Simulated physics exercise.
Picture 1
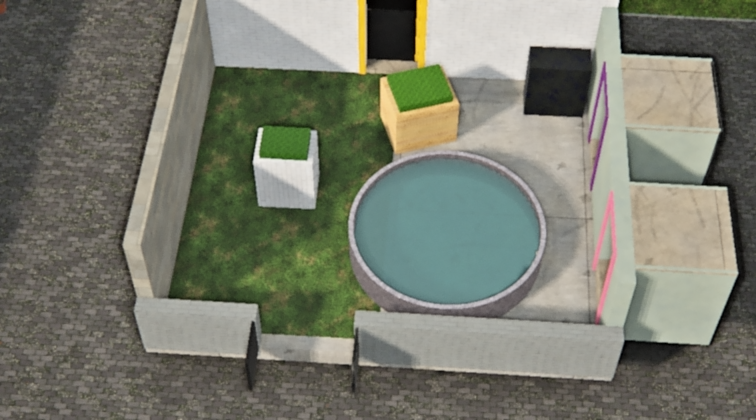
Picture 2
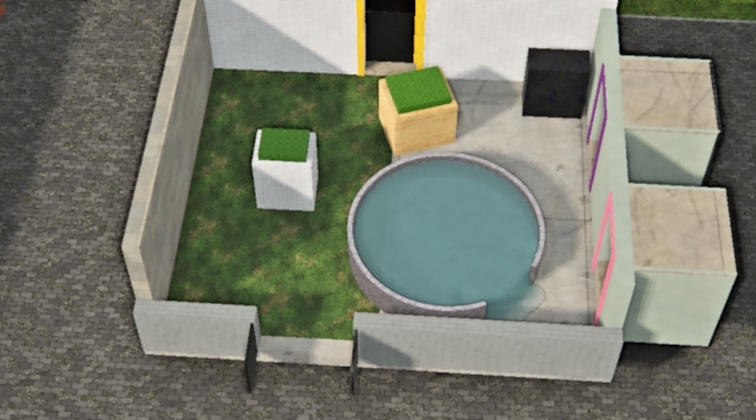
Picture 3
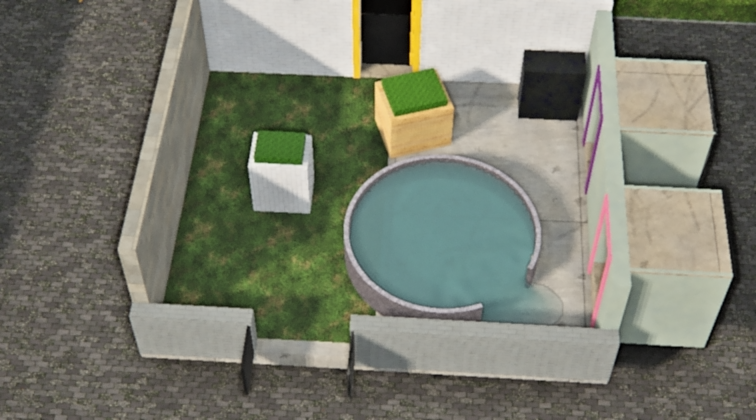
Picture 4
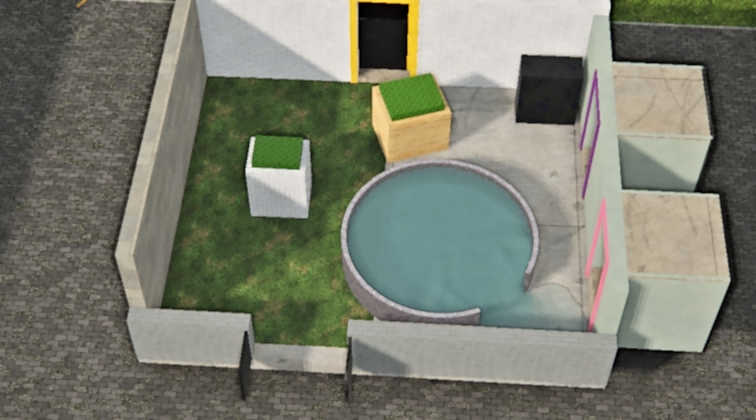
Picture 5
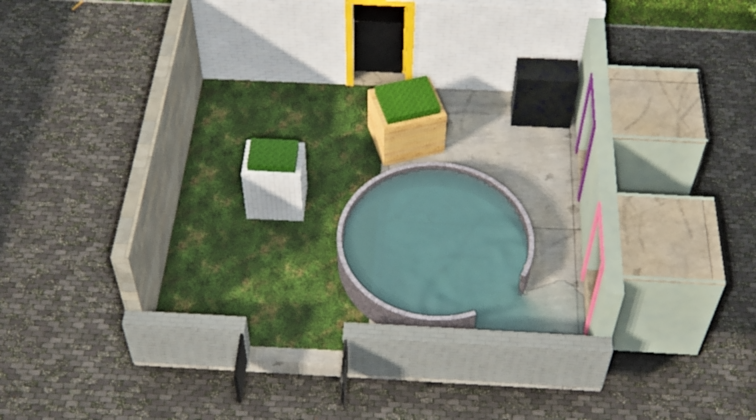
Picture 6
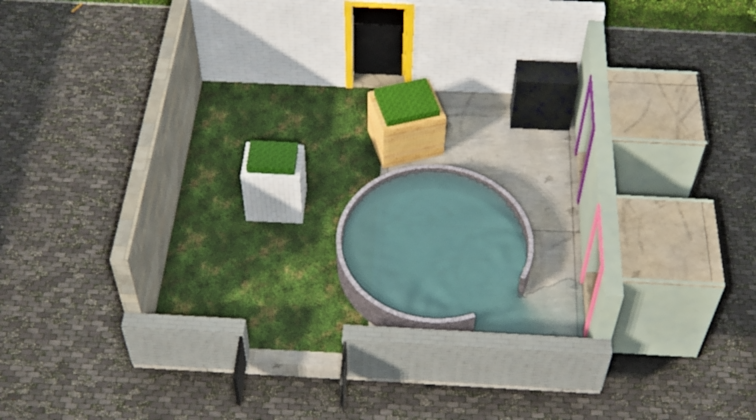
A round pool in a walled garden sat full and still, then its lower right side opened and water poured out through the gap, spreading over the pale paving toward the right and front walls.
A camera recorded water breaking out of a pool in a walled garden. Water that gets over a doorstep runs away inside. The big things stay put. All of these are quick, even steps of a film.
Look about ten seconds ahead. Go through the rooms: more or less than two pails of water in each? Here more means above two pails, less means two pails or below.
Purple door: Less; yellow door: Less; pink door: Less.
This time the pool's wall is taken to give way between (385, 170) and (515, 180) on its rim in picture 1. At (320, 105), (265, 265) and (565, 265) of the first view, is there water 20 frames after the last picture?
Taking the three spots as listed, they end up inundated, spared and inundated.
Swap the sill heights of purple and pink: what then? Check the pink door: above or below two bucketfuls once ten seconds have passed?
Door by door: The pink door rises above.
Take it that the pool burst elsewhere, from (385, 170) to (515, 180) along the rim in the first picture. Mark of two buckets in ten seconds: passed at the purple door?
Result - purple overshoots.
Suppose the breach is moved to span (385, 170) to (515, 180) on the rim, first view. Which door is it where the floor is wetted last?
I'd say the one in pink.
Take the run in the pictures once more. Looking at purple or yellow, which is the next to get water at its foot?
Going by the pictures, it would be the purple one.
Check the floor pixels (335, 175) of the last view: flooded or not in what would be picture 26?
By then I'd expect it to be not yet wet.
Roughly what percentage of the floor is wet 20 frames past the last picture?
Estimated share: About 35 %.
A moment on, water covers 10 % of the floor; the purple door not reached, the yellow door not reached, the pink door wet at the sill, nothing in.
Next, water covers 20 % of the floor; the purple door wet at the sill, nothing in, the yellow door not reached, the pink door wet at the sill, nothing in.
Then, water covers 35 % of the floor; the purple door wet at the sill, nothing in, the yellow door not reached, the pink door under two buckets in.
Later, water covers 65 % of the floor; the purple door wet at the sill, nothing in, the yellow door wet at the sill, nothing in, the pink door under two buckets in.
In the end, water covers 95 % of the floor; the purple door under two buckets in, the yellow door wet at the sill, nothing in, the pink door under two buckets in.
